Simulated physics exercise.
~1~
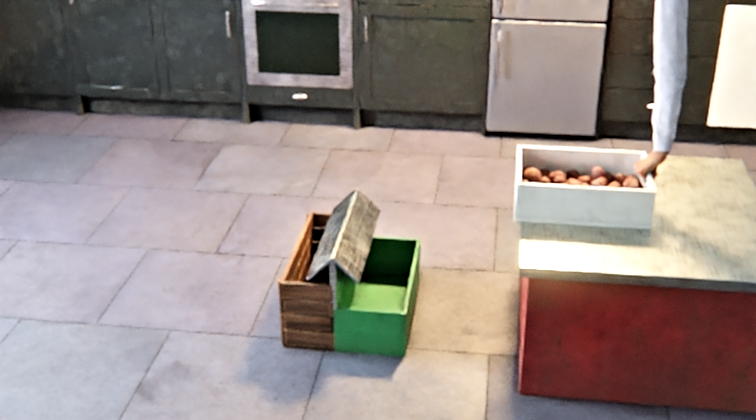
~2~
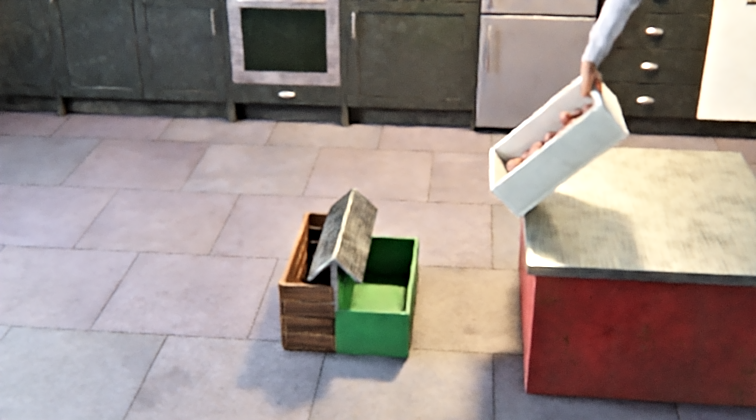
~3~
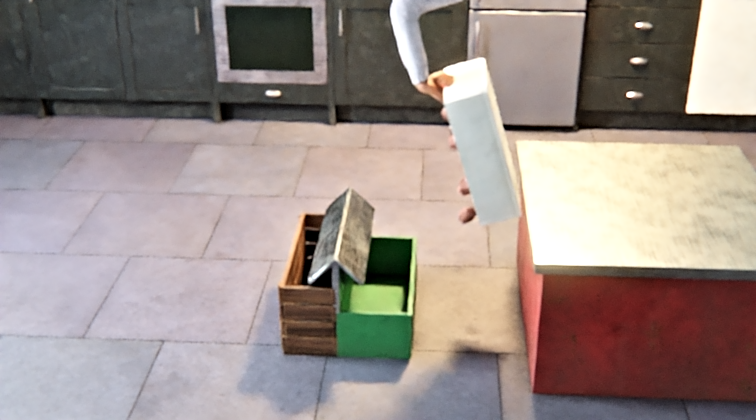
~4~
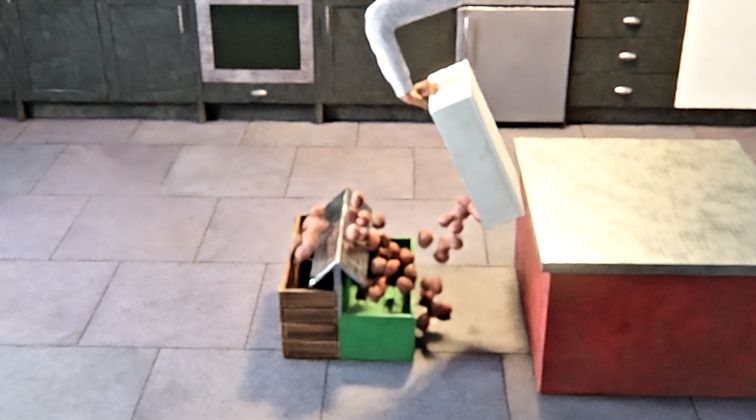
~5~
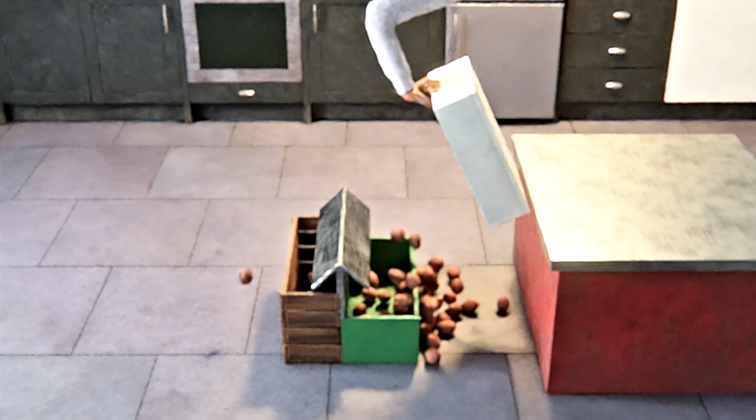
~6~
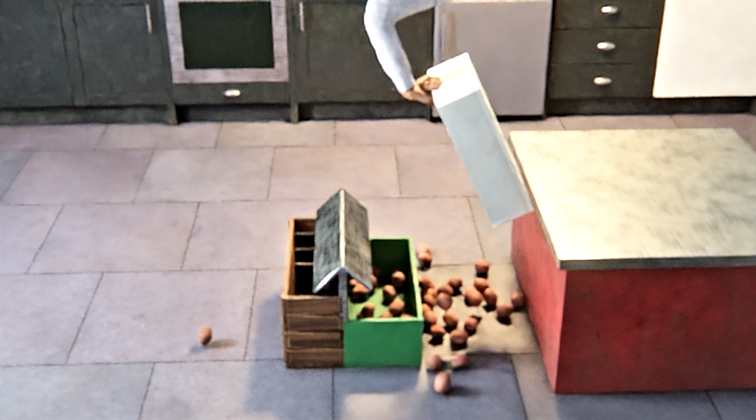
The video shows a hand tipping a white crate of red potatoes off a bench above a green trough and a wooden trough divided by a ridge. The potatoes tumble out, some landing in the green trough, many scattering on the floor beside it, and one rolling out on the left.
